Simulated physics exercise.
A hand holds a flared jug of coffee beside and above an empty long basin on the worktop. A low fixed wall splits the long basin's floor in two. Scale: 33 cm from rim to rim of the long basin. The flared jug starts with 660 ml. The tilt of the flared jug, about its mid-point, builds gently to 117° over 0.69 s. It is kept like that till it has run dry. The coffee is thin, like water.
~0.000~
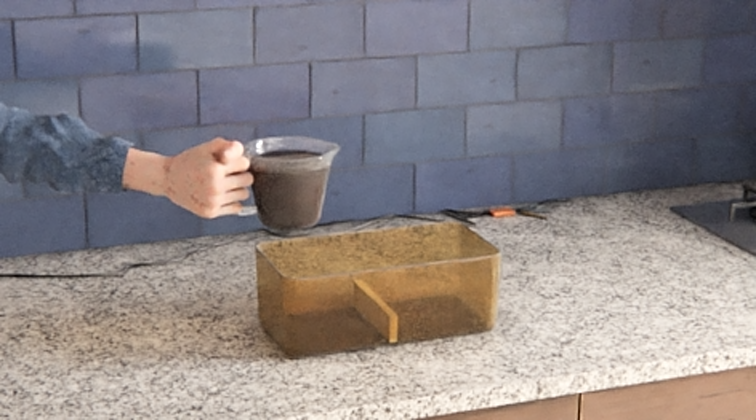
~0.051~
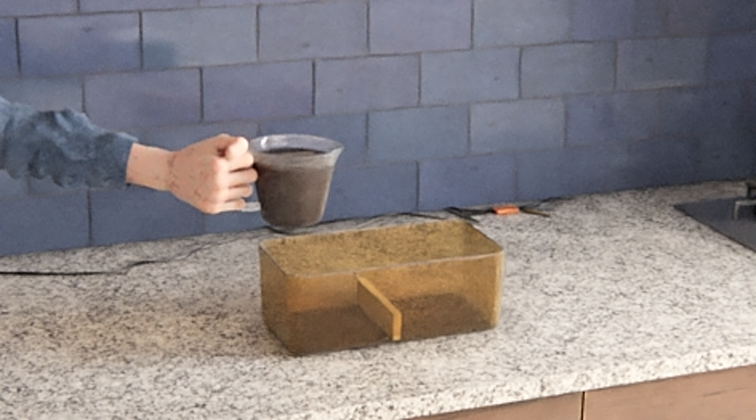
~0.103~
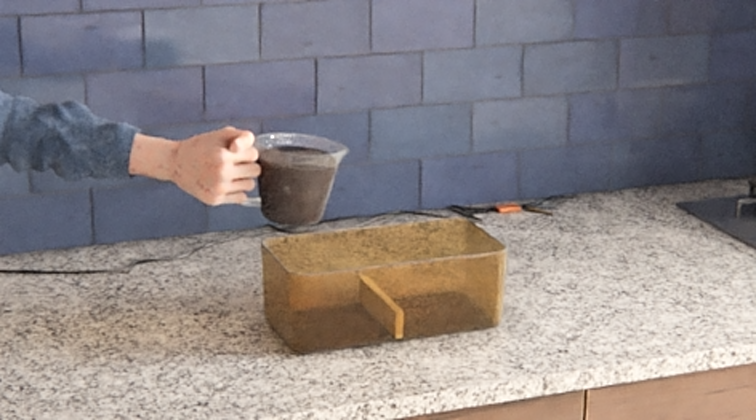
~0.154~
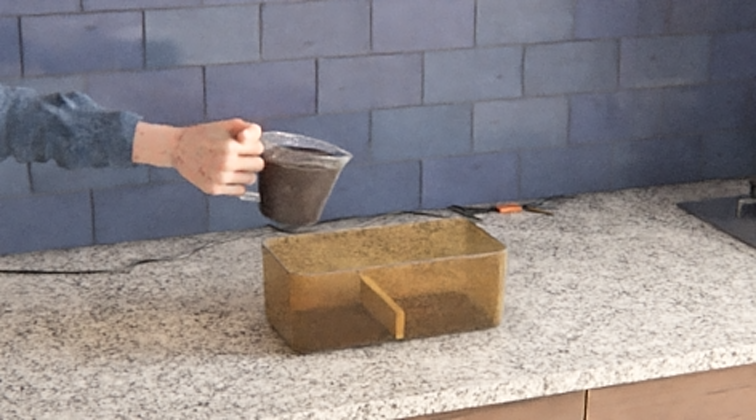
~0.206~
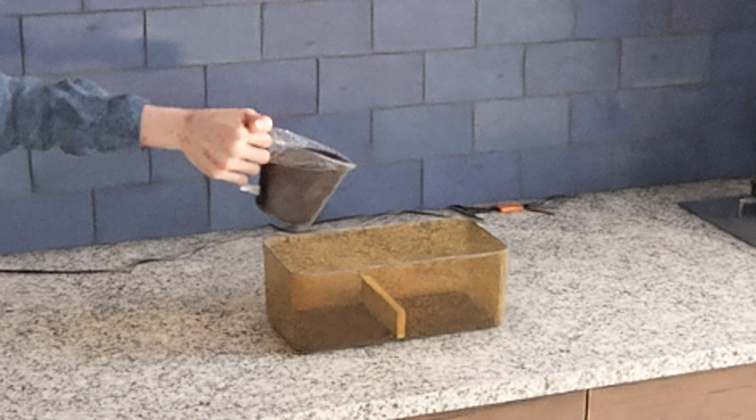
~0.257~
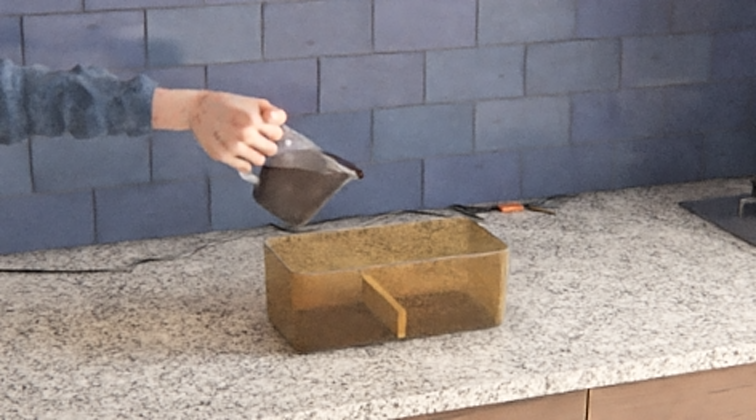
A hand holding a glass jug of dark liquid above an amber divided basin, gradually tilting the jug to the right.
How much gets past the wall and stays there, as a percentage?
Roughly 36 per cent is past the wall.
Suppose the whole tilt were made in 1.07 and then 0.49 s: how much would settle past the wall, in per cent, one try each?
In turn about 45 and 30 per cent.
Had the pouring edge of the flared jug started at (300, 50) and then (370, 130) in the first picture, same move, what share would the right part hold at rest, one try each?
In turn about 15 and 80 per cent.
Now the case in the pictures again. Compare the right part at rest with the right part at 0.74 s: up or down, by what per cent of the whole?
It goes up by about 4.
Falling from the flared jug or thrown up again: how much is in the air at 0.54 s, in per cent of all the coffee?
Some 20 per cent.
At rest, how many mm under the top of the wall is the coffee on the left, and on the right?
Left about 24 mm, right about 32 mm.
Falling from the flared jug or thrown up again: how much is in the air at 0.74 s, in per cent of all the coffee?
Near 3 in a hundred.
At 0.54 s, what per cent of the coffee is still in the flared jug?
About 30 per cent.
By 0.54 s the tilt is 103° and 31 per cent is still to pour, 21 is left of the wall and 27 right of it.
By 0.74 s the tilt is 117° and 1 per cent is still to pour, 64 is left of the wall and 31 right of it.
By 0.96 s the tilt is 117° and 0 per cent is still to pour, 62 is left of the wall and 35 right of it.
By 1.19 s the tilt is 117° and 0 per cent is still to pour, 62 is left of the wall and 36 right of it.
At rest 62 per cent lies left of the wall, 36 right of it and 2 outside.
